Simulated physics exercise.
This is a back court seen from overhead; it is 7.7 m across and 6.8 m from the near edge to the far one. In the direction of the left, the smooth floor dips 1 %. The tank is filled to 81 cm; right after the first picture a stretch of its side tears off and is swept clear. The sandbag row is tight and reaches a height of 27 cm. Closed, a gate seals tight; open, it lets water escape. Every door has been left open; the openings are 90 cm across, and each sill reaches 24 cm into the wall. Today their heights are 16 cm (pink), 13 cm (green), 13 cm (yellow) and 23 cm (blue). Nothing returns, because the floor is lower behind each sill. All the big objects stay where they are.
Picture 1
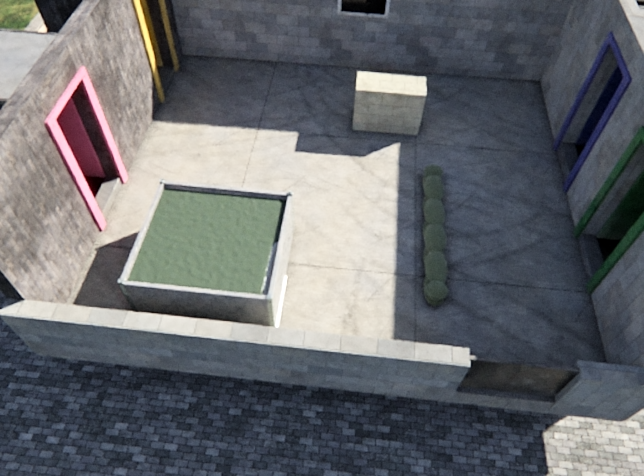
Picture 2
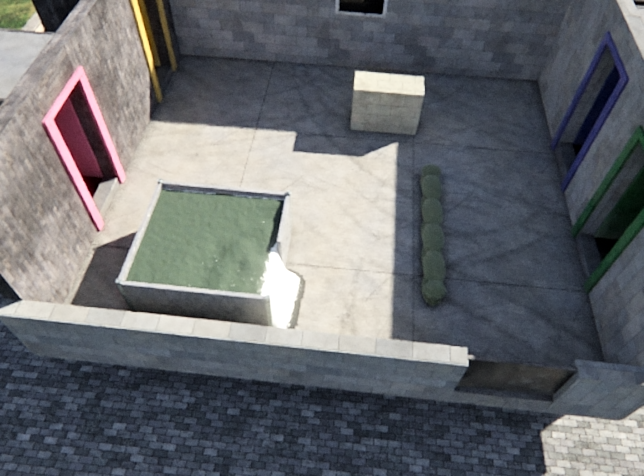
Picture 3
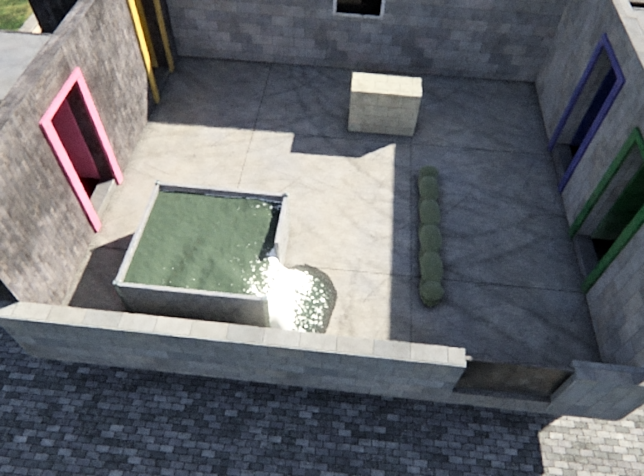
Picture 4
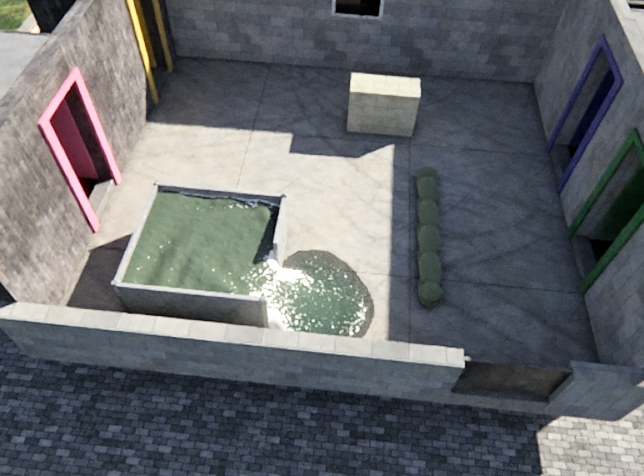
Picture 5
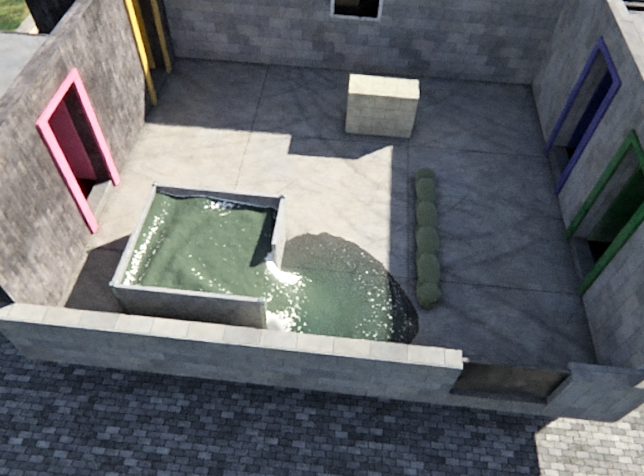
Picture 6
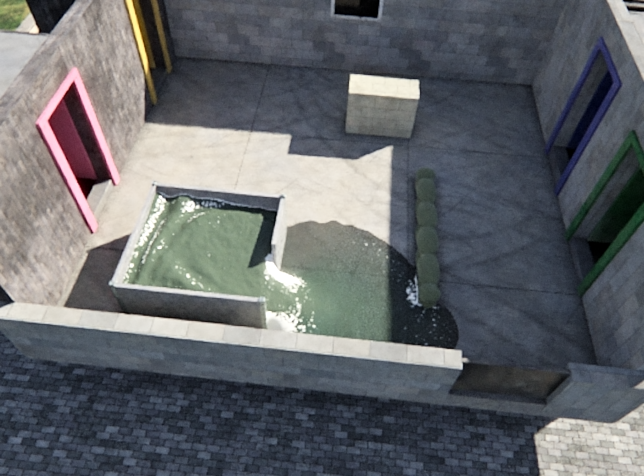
Green water pours from a square tank's open corner and spreads right past a hedge.
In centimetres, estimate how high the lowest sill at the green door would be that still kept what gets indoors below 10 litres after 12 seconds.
It comes to roughly 12 cm.
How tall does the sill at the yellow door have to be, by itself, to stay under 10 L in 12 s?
Yellow would need about 10.0 cm on its own.
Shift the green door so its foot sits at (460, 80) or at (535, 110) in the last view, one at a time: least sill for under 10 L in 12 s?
Around 13.5 and 9.0 cm respectively.
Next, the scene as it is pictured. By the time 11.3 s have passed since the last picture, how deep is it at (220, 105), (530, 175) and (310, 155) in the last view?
In that order: 8, 6 and 3 cm.
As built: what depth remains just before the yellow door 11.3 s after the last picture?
Some 11.5 centimetres.
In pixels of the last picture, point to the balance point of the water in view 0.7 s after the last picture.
The balance point sits at roughly (272, 291).
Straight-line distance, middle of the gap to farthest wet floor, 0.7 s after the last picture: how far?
It gets close to 4.6 metres out.
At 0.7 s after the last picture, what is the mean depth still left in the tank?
It averages roughly 53 centimetres.
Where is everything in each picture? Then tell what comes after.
The tank at (212, 238) is whole and still, 81 cm deep; the green door at (613, 221) is dry, in the first picture.
The front is at (298, 293), 0.3 m from the gap at (274, 292); 0.3 m2 of floor is wet, 81 cm left at the back, in the second picture.
The front is at (326, 315), 0.8 m from the gap at (272, 294); 0.9 m2 of floor is wet, 81 cm left at the back, in the third picture.
Water pours out at (270, 295) and has run 1.4 m, to (366, 320); about 9 cm deep outside, 81 cm at the back, in the fourth picture.
Water pours out at (269, 296) and has run 2.1 m, to (411, 333); about 7 cm deep outside, 74 cm at the back, in the fifth picture.
The gap is at (268, 296), the front 2.6 m out at (449, 341); the back of the tank holds 68 cm; 2.4 m in a straight line remain to the green door at (603, 224), in the sixth picture.
Then, 0.7 s after the last picture water covers 15 % of the floor, deepest (38 cm) near (282, 313); it has not reached the green door.
Then, 2.3 s after the last picture water covers 35 % of the floor, deepest (34 cm) near (587, 355); 15 cm at the green door, 1 litre in over its 13 cm sill.
Then, 11.3 s after the last picture water covers 95 % of the floor, deepest (12 cm) near (175, 60); 4 cm at the green door, 6 litres in over its 13 cm sill.
At the green door as built, the water peaked near 15 cm, 2.3 s after the last picture.
Run again over the same 12 s with other heights there, 17 litres in over 10.5 cm, 4 litres over 14 cm. The limit of 10 litres is kept from about 12 cm up.
